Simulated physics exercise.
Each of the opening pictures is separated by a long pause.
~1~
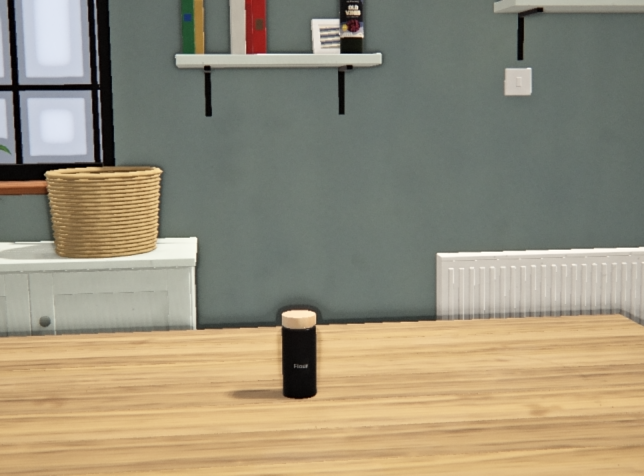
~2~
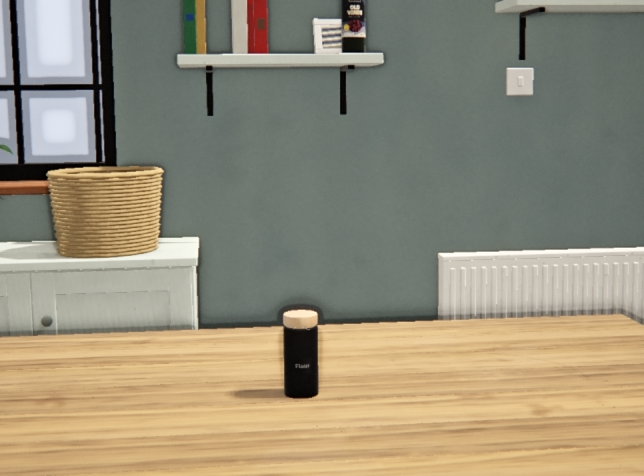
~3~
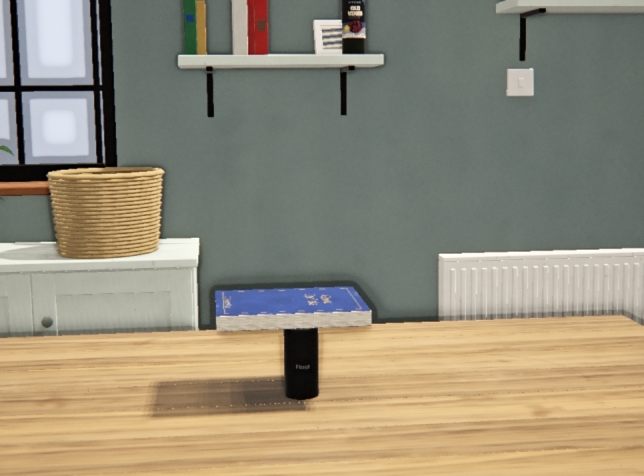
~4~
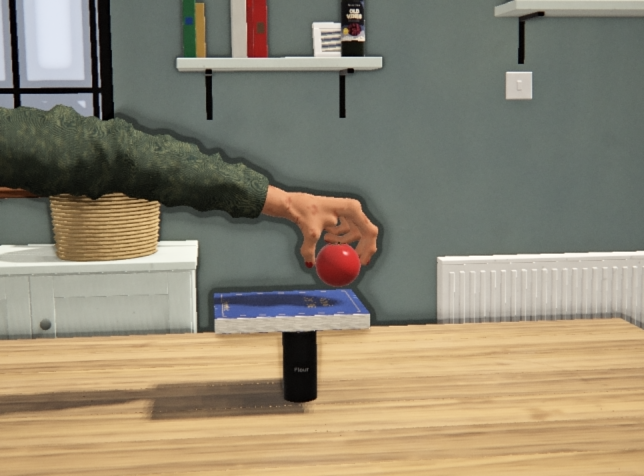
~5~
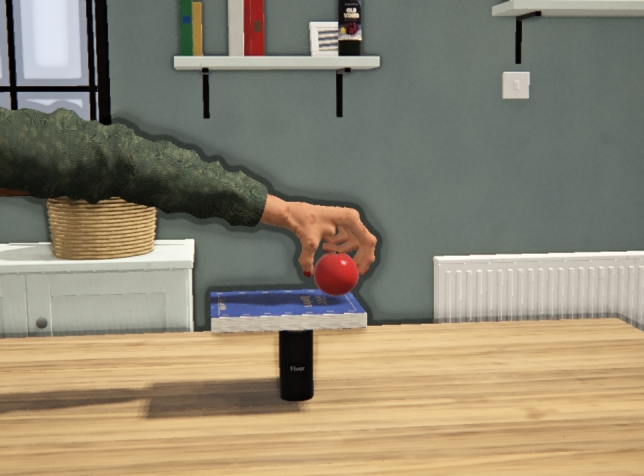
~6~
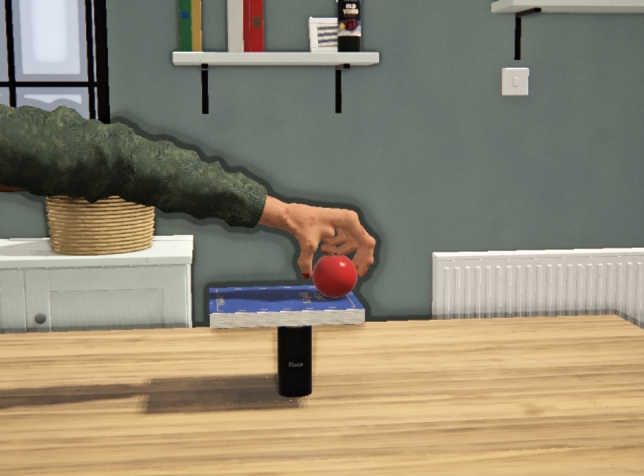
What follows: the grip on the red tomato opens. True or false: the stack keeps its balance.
True.
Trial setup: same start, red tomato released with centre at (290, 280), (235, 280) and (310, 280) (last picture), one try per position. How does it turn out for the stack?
Try one: Stable; try two: Collapse; try three: Stable.
Then, 0.30 s past the last view, nothing moves.
Then, 0.70 s past the last view, red tomato resting near (335, 276).
Finally, all 3 still in place. Final places as the last picture's camera would see them, red tomato near (335, 276). The stack keeps its balance.
